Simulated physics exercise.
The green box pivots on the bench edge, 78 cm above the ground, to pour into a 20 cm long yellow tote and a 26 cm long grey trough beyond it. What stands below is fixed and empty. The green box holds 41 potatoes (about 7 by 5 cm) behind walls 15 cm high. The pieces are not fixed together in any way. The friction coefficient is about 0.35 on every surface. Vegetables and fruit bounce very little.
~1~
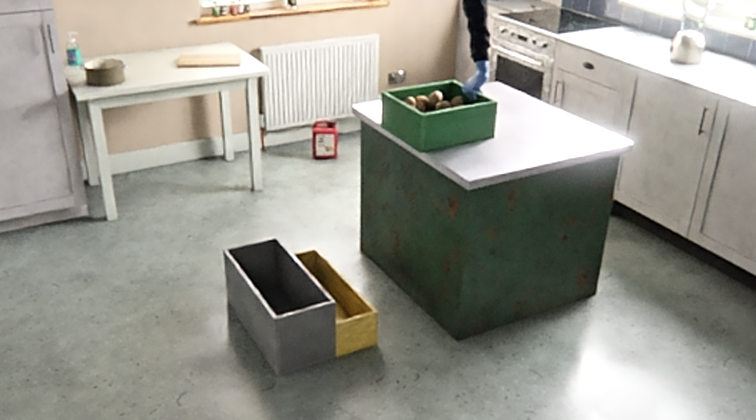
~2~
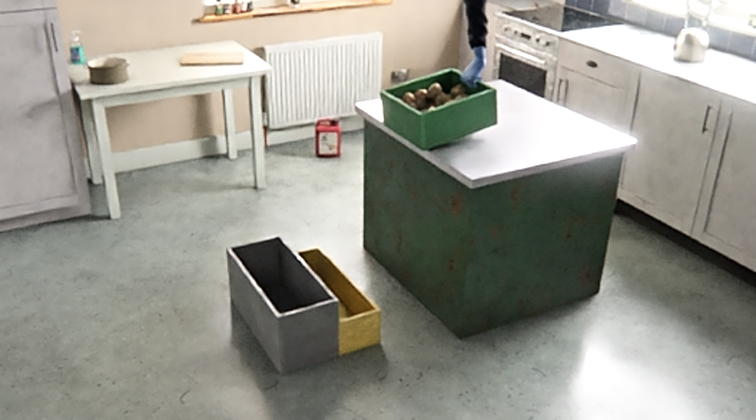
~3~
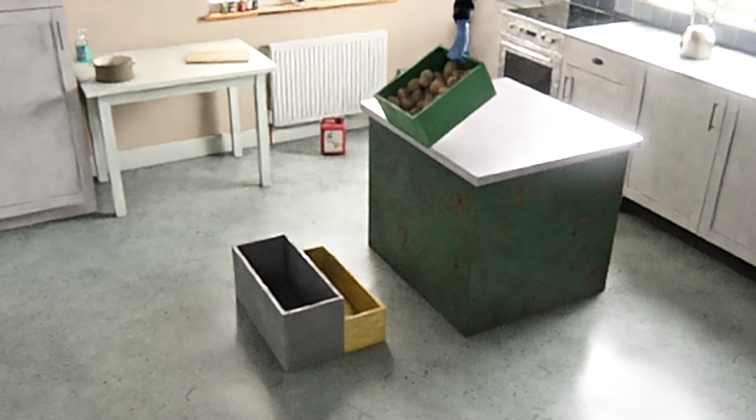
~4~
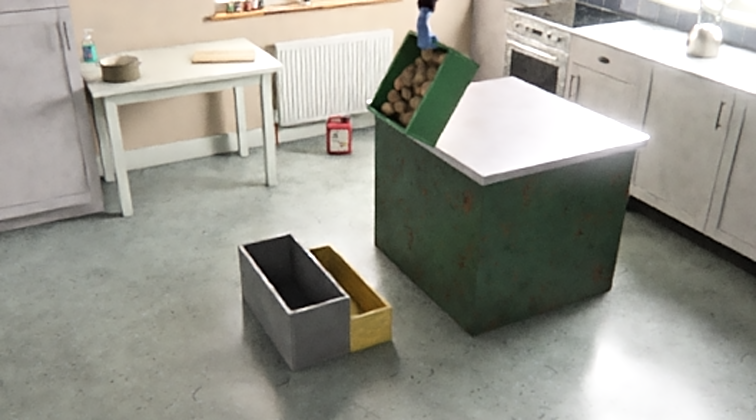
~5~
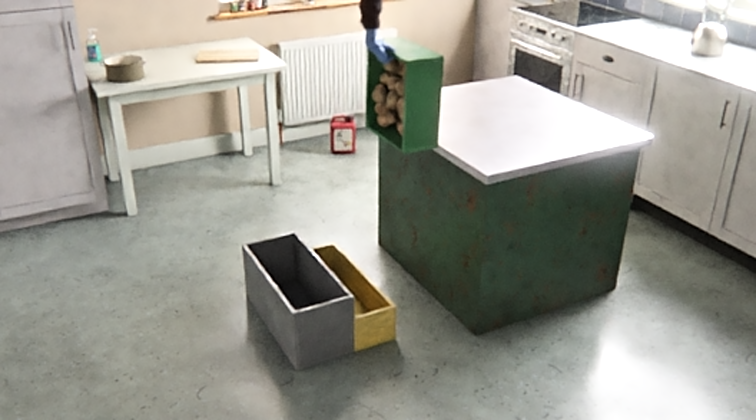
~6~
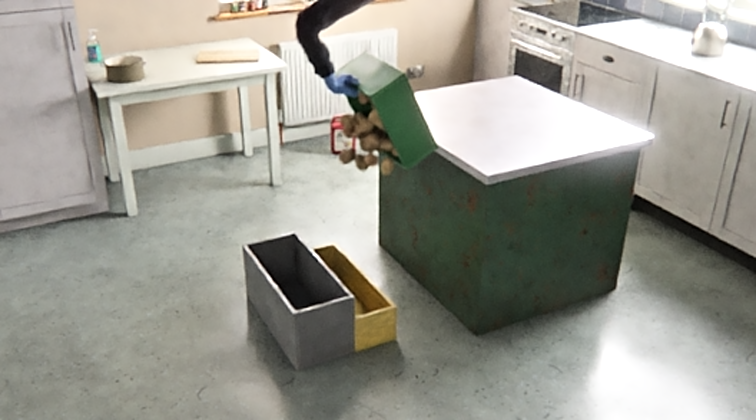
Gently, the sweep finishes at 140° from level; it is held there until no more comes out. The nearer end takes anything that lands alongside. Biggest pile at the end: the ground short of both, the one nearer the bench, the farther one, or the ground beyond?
Biggest pile: First.
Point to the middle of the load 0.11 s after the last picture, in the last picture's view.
Centre estimate - approximately (359, 165).
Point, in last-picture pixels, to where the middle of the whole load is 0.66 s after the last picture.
At about (335, 302).
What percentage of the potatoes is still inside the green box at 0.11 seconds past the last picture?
Still inside: Around 20 percent.
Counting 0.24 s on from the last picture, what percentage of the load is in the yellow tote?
Some 5 per cent by then.
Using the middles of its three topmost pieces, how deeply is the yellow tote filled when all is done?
9 cm or thereabouts.
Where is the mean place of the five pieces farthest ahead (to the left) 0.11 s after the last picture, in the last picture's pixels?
Somewhere near pixel (331, 205).
Then, 0.11 s after the last picture, tilt 132°; 9 still in the green box and 32 in the air.
Then, 0.24 s after the last picture, tilt 140°; 1 still in the green box, 3 in the yellow tote, 6 in the grey trough and 31 in the air.
Then, 0.42 s after the last picture, tilt 140°; 19 in the yellow tote, 14 in the grey trough, 1 on the ground short of the yellow tote and 7 in the air.
Outcome (0.66 s after the last picture), 23 in the yellow tote, 14 in the grey trough and 4 on the ground short of the yellow tote.
